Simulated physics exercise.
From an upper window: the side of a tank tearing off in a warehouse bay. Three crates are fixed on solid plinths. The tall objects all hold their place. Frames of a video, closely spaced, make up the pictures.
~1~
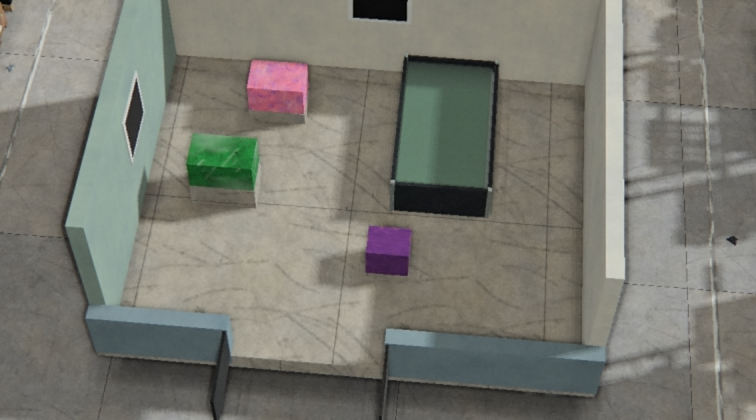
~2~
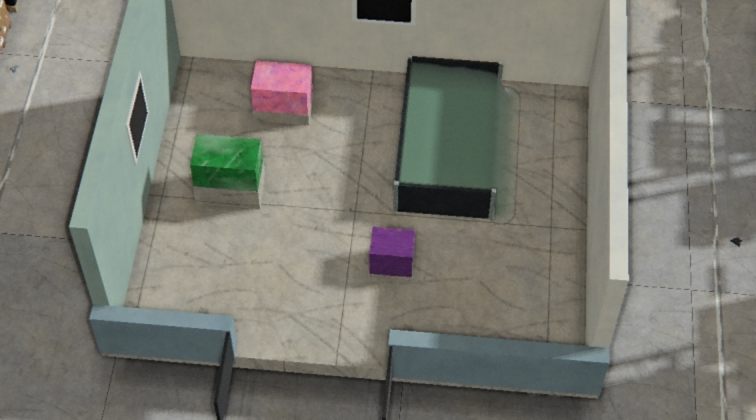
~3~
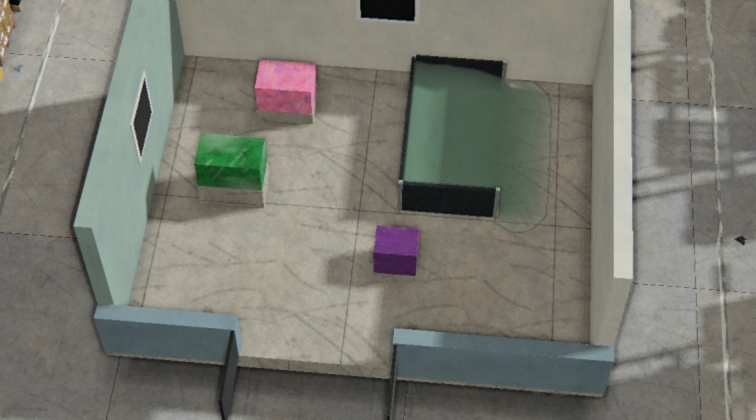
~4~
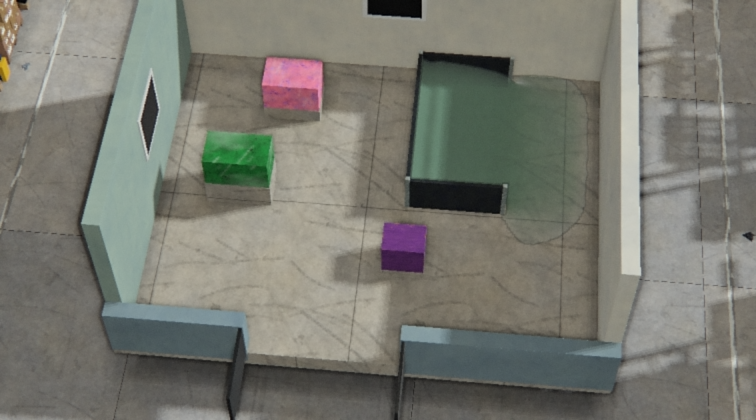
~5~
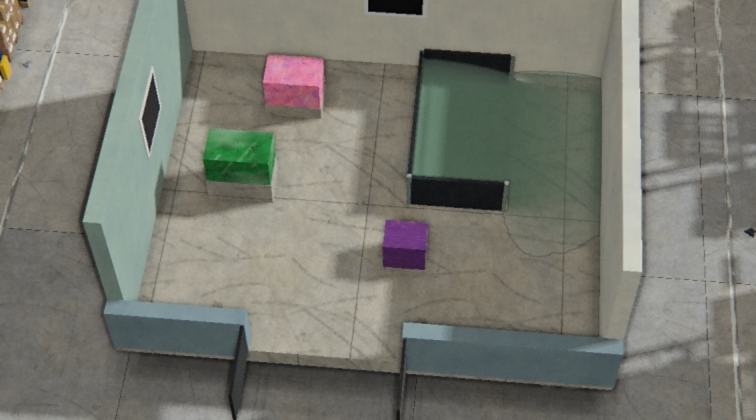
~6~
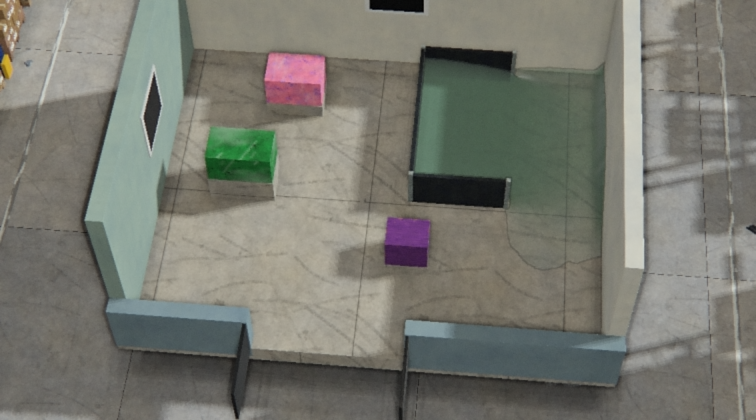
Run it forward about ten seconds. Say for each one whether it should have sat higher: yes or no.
Green crate - no; pink crate - no; purple crate - yes.
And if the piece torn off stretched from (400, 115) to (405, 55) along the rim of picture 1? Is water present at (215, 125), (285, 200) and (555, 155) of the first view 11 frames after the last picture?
In order: Swamped, swamped, spared.
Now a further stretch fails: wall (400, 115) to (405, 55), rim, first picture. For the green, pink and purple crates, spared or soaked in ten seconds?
My reading: The green one stays dry; the pink one is soaked; the purple one ends up wet.
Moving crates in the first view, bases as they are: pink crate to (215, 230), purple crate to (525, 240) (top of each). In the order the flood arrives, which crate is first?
Purple-painted one.
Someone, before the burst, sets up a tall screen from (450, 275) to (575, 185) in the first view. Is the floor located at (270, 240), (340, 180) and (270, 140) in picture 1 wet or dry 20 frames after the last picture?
As listed: Under water, dry, free of water.
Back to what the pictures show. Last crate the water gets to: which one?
Last of all: The green crate.
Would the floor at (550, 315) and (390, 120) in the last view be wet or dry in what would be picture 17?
Result, in sequence: Waterlogged; unwetted.
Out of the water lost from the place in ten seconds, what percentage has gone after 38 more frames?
Close to 35 per cent.
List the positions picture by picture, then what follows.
Still water in the water tank at (446, 124), in the first picture.
Water pours out at (494, 143) and has run to (503, 89), in the second picture.
The front is at (526, 83), out from the gap at (498, 144), in the third picture.
Water pours out at (505, 141) and has run to (542, 236), in the fourth picture.
The front is at (575, 242), out from the gap at (506, 139), in the fifth picture.
Water pours out at (507, 136) and has run to (601, 247), in the sixth picture.
A moment on, water covers 20 % of the floor; the green crate not reached, the pink crate not reached, the purple crate not reached.
Next, water covers 25 % of the floor; the green crate not reached, the pink crate not reached, the purple crate not reached.
Then, water covers 45 % of the floor; the green crate not reached, the pink crate water round its plinth, the purple crate water round its plinth.
Later, water covers 80 % of the floor; the green crate water round its plinth, the pink crate water round its plinth, the purple crate water round its plinth.
In the end, water covers 95 % of the floor; the green crate stayed above the water, the pink crate stayed above the water, the purple crate was topped.
